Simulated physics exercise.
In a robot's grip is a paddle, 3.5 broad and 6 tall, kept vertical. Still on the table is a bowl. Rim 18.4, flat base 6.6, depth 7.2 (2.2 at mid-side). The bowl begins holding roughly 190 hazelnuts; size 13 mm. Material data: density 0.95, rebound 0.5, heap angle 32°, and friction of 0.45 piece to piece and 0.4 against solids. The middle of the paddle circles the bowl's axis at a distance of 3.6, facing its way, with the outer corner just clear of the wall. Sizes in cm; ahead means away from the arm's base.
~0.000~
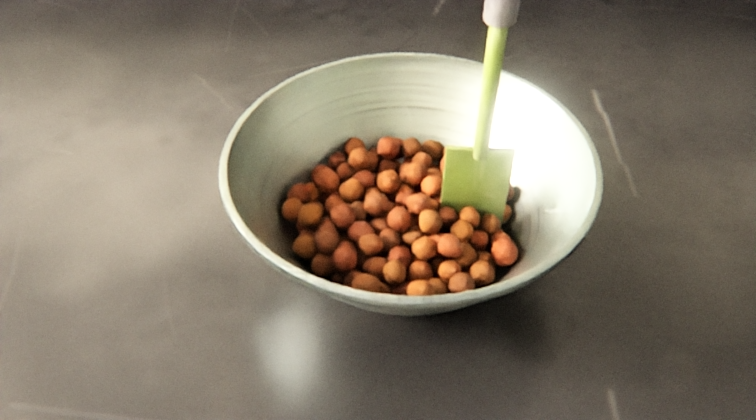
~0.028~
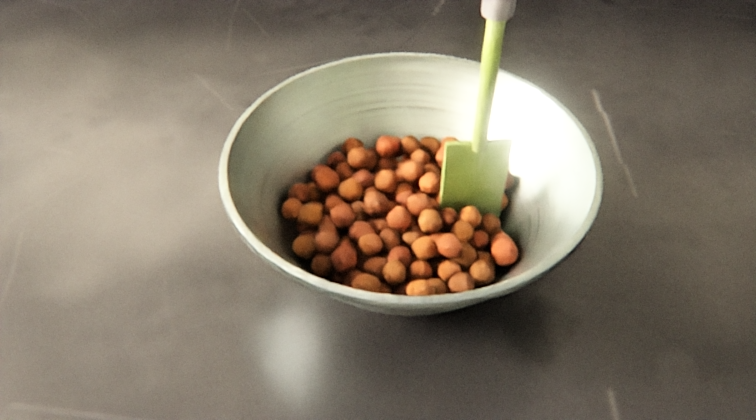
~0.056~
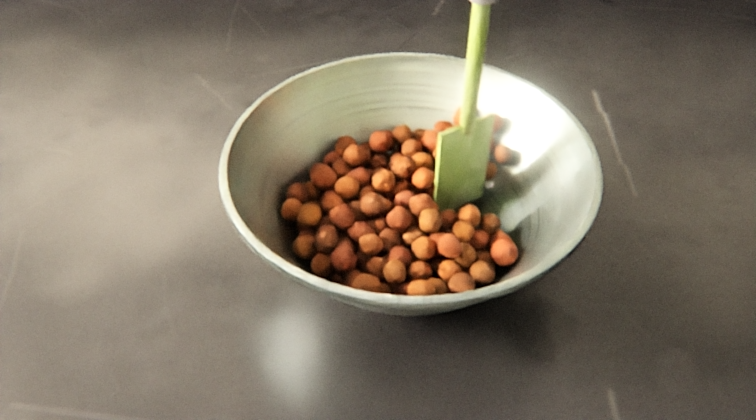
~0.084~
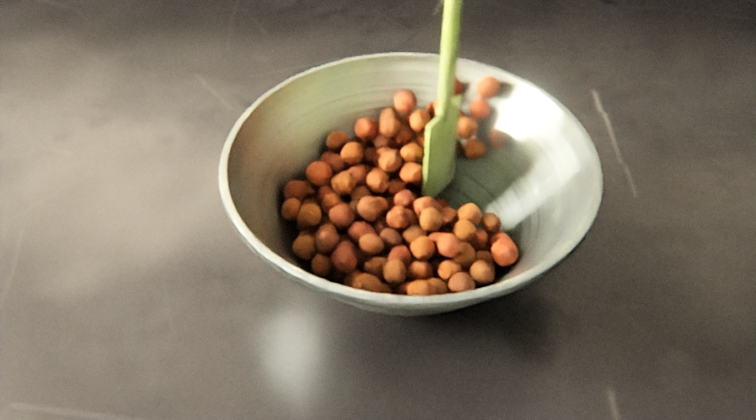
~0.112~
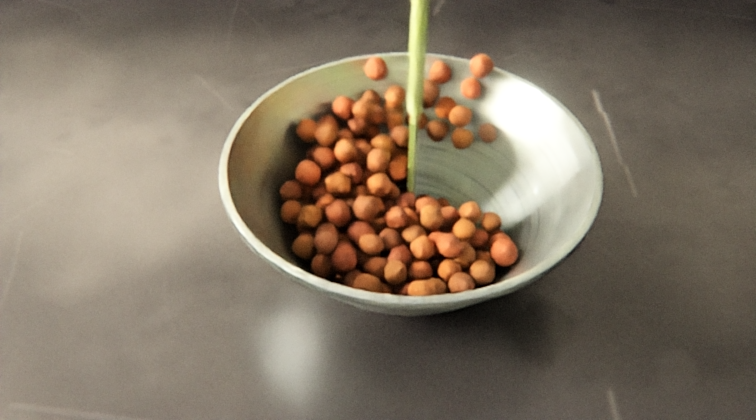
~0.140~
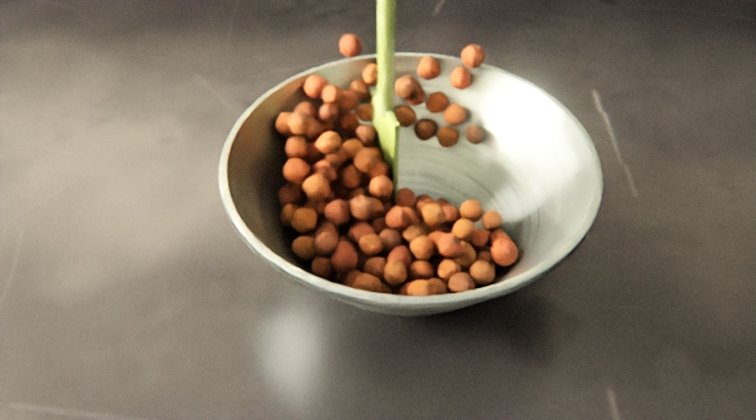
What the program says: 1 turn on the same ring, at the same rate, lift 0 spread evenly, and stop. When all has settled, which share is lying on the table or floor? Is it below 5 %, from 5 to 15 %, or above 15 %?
From 5 to 15 %.
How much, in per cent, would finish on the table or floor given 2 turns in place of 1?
About 15 per cent.
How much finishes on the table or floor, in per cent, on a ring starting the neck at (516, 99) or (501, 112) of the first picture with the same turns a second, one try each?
I'd guess some 15 and 15 percent.
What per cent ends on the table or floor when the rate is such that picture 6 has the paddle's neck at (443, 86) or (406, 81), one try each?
Around 0 and 5 per cent respectively.
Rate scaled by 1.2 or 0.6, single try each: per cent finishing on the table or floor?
I'd expect near 15 per cent, then near 0 per cent.
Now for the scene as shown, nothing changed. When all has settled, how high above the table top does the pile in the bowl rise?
About 6.5 cm.
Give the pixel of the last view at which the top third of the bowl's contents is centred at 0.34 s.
In the last picture it sits around (462, 245).
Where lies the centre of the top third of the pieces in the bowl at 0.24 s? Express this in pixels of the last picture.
Near (286, 200).
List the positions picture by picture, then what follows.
The first frame shows the paddle neck at (484, 124), 0° round; upper third of the load around (400, 210), from x 295 to 505, top at y 150; 188 in the bowl.
The second frame shows the paddle neck at (483, 117), 9° round; upper third of the load around (402, 206), from x 295 to 505, top at y 145.
The third frame shows the paddle neck at (470, 100), 34° round; upper third of the load around (399, 192), from x 290 to 505, top at y 115.
The fourth frame shows the paddle neck at (446, 87), 60° round; upper third of the load around (393, 173), from x 290 to 505, top at y 85.
The fifth frame shows the paddle neck at (417, 81), 86° round; upper third of the load around (370, 152), from x 290 to 505, top at y 65.
The sixth frame shows the paddle neck at (386, 83), 112° round; upper third of the load around (349, 144), from x 285 to 505, top at y 45; 188 in the bowl.
After 0.24 s, 204° round, highest piece 10 above the table; 186 in the bowl, 2 in flight or on the tool.
After 0.34 s, 295° round, highest piece 9 above the table; 177 in the bowl, 3 on the table or floor, 8 in flight or on the tool.
After 0.58 s, 0° round, highest piece 6 above the table; 172 in the bowl, 16 on the table or floor.
After 1.28 s, 0° round, highest piece 6 above the table; 172 in the bowl, 16 on the table or floor.
In the end, 172 in the bowl, 16 on the table or floor. That is 9 % on the table or floor.
